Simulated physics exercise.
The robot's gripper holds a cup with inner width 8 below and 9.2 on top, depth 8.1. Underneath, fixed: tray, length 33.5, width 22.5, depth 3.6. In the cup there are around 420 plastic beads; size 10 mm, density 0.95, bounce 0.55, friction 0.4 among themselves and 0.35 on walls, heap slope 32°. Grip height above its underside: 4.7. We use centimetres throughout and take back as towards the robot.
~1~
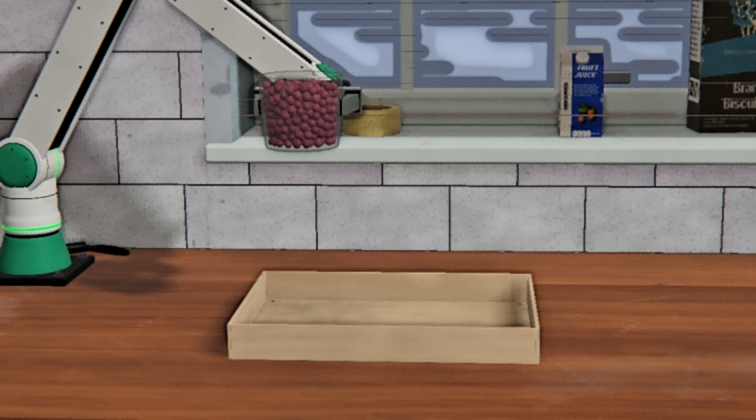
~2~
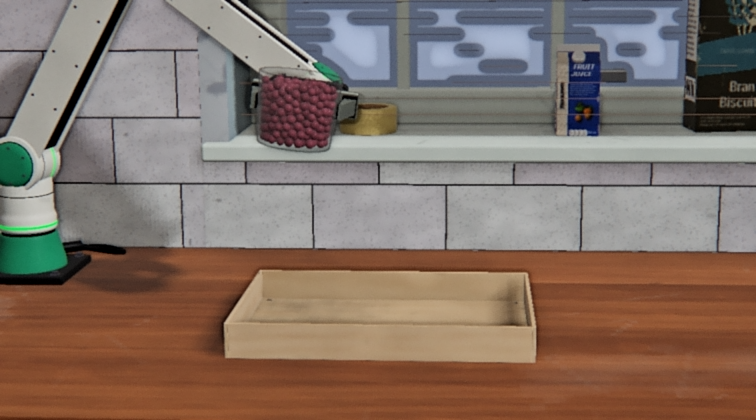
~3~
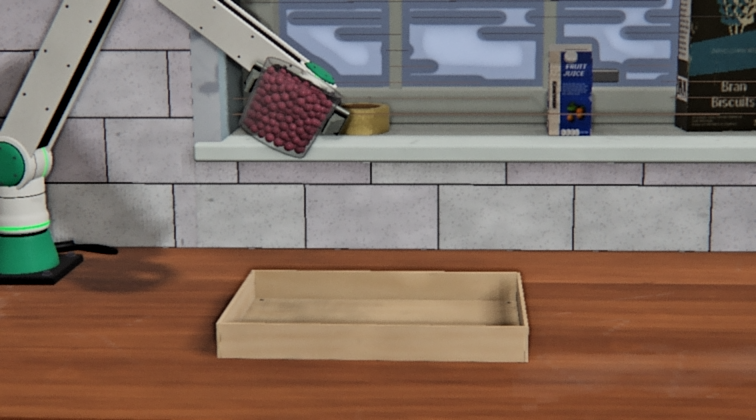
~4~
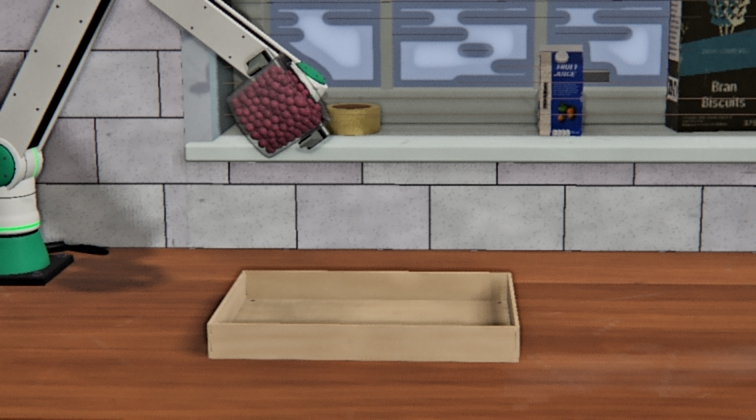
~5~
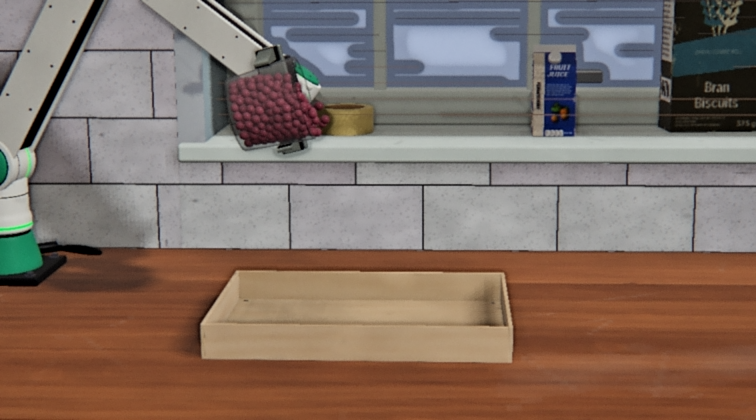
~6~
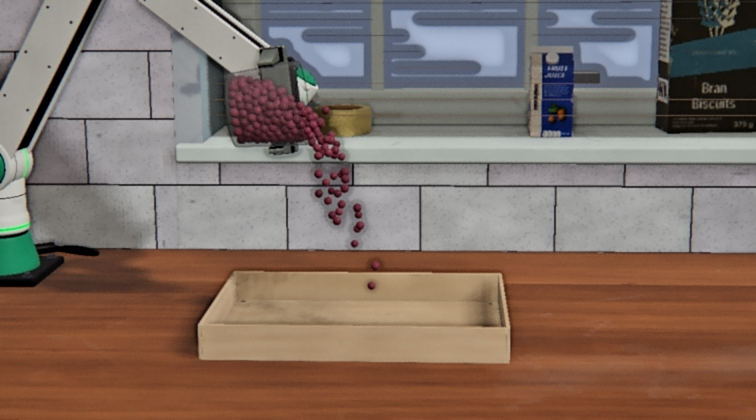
At the start, a robot arm holds a clear cup full of dark red beads above and behind an empty wooden tray on a counter. The arm tips the cup steadily to the right until it lies nearly sideways, and beads pour over its rim in a loose stream, the first reaching the tray.
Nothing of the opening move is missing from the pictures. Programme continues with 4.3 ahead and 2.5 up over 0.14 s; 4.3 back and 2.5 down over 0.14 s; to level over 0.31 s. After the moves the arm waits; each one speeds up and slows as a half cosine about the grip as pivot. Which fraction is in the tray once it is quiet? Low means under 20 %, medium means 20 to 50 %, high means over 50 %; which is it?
It is high.
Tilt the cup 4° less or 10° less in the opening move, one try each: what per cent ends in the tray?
Roughly 80 per cent on the first try and 65 per cent on the second.
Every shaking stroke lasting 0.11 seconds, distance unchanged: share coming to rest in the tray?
About 100 per cent in that case.
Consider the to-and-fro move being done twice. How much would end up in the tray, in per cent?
95 per cent.
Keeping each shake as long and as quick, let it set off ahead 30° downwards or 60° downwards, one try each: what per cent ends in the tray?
Try one gives about 65 in a hundred, try two about 45 in a hundred.
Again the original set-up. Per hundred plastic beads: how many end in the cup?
About 15 percent.
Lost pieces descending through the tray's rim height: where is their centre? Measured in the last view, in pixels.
Estimated centre near (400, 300) in pixels.
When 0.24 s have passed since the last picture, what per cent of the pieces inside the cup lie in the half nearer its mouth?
100 %.
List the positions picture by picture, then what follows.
In the first picture, cup middle at (301, 112), level; upper third of the load around (302, 93), from x 265 to 335, top at y 85; 420 in the cup.
In the second picture, cup middle at (297, 111), tilted 8° forward; upper third of the load around (296, 93), from x 265 to 335, top at y 80.
In the third picture, cup middle at (288, 110), tilted 29° forward; upper third of the load around (286, 92), from x 245 to 330, top at y 70.
In the fourth picture, cup middle at (277, 108), tilted 55° forward; upper third of the load around (275, 91), from x 235 to 315, top at y 70.
In the fifth picture, cup middle at (269, 107), tilted 76° forward; upper third of the load around (265, 93), from x 230 to 325, top at y 75.
In the sixth picture, cup middle at (266, 107), tilted 84° forward; upper third of the load around (256, 99), from x 230 to 375, top at y 80; 385 in the cup, 2 in the tray, 33 in flight or on a rim.
Then, 0.24 s later, tilted 84° forward, highest piece 28 above the table; 213 in the cup, 61 in the tray, 146 in flight or on a rim.
Then, 0.47 s later, tilted 27° forward, highest piece 28 above the table; 350 in the tray, 62 in the cup, 2 on the table or floor, 6 in flight or on a rim.
Then, 0.79 s later, level, highest piece 26 above the table; 348 in the tray, 62 in the cup, 9 on the table or floor, 1 in flight or on a rim.
Then, 1.84 s later, level, highest piece 26 above the table; 348 in the tray, 62 in the cup, 10 on the table or floor.
At rest, 348 in the tray, 62 in the cup, 10 on the table or floor. That is 83 % in the tray.
